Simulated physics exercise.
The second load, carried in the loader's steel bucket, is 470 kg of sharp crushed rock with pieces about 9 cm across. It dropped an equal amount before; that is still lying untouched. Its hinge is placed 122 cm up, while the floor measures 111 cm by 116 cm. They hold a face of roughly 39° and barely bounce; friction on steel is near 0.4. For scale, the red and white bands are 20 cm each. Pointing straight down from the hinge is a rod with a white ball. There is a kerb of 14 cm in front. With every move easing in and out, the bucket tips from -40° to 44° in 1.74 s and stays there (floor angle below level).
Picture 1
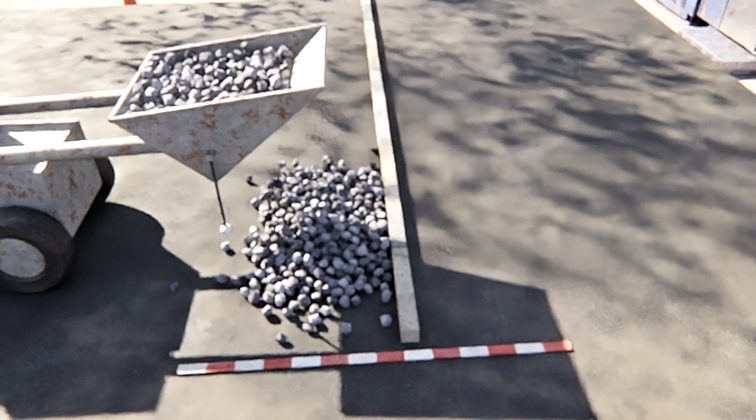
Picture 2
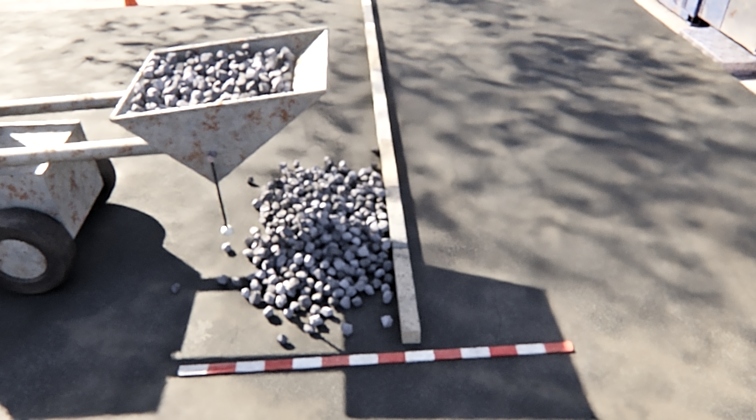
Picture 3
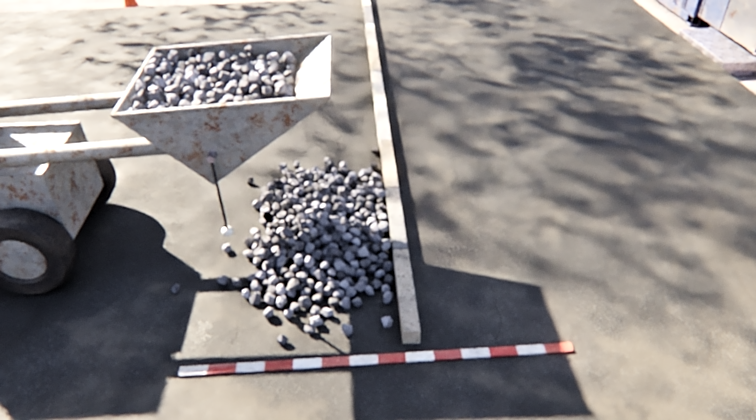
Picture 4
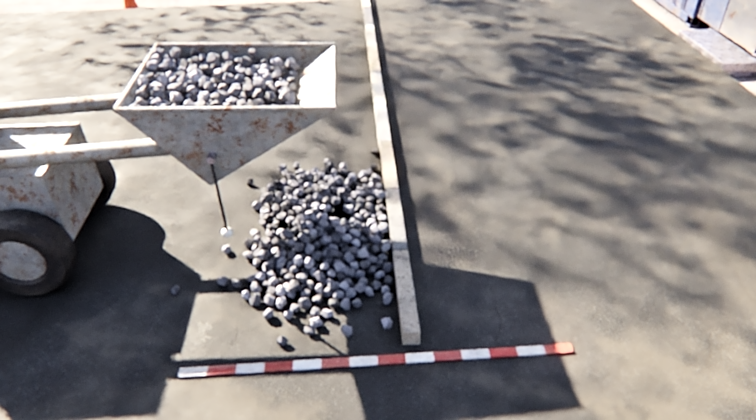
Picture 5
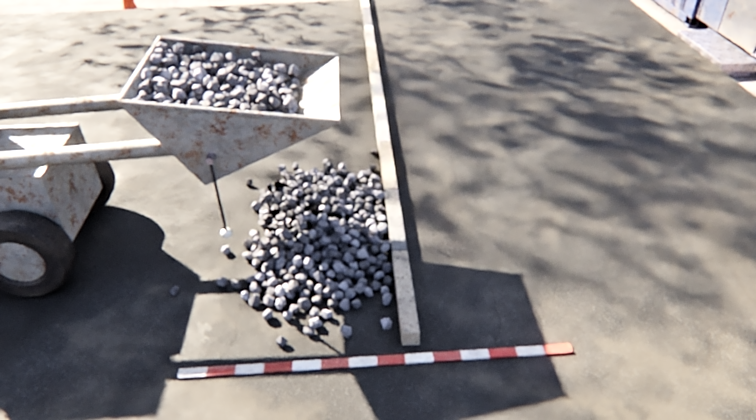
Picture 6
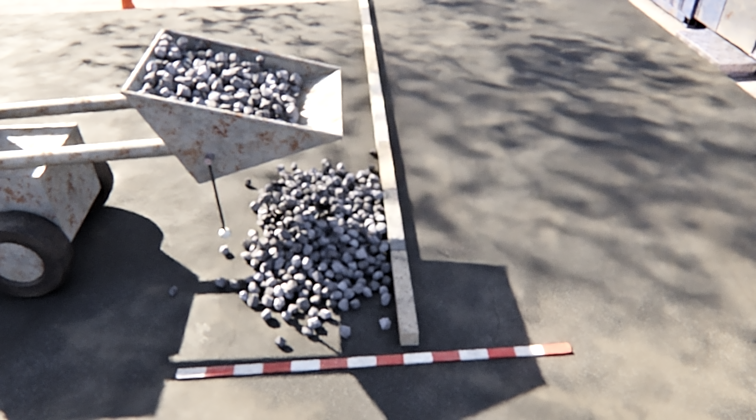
A rusty pale steel loader bucket full of grey stones hangs at upper left over dark, shadow-dappled paving, seen from above. Beneath it, a heap of similar stones lies against a pale kerb, with a red-and-white banded strip in front and a black wheel at left. The bucket gradually tilts, its left side rising and right side lowering, while the heap and the view stay practically still.
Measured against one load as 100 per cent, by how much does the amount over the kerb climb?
The amount climbs by some 7 per cent of a load.
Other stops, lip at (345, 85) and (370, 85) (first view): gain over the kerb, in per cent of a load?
15 % and 30 %.
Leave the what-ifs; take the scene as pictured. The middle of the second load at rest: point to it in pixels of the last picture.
I'd say close to (345, 209).
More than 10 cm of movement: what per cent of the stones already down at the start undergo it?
5 per cent.
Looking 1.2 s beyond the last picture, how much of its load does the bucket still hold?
Around 50 in a hundred.
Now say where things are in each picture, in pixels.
The bucket is at -40°, its lip at (324, 87); the top of the load is at (238, 61). The earlier load is highest near (303, 205), 27 cm above ground level, 100 % on this side of the kerb, in the first picture.
Lip at (326, 91), floor tilted -39°, highest stones at (235, 63), in the second picture.
Lip at (330, 97), floor tilted -36°, highest stones at (200, 62), in the third picture.
The bucket is at -31°, its lip at (335, 108); the top of the load is at (169, 60), in the fourth picture.
The bucket is at -24°, its lip at (340, 122); the top of the load is at (166, 54), in the fifth picture.
Lip at (342, 137), floor tilted -17°, highest stones at (171, 48), in the sixth picture.
Then, 0.7 s after the last picture the floor is at 31°; in per cent of one load, 100 in the bucket, 100 on this side of the kerb; the foremost stones are at (381, 220).
Then, 1.2 s after the last picture the floor is at 44°; in per cent of one load, 49 in the bucket, 151 on this side of the kerb; the foremost stones are at (382, 212).
Then, 1.6 s after the last picture the floor is at 44°; in per cent of one load, 16 in the bucket, 180 on this side of the kerb, 4 over the kerb; the foremost stones are at (428, 203).
Then, 4.4 s after the last picture the floor is at 44°; in per cent of one load, 6 in the bucket, 187 on this side of the kerb, 7 over the kerb; the foremost stones are at (472, 213). Net gain over the kerb, 7.
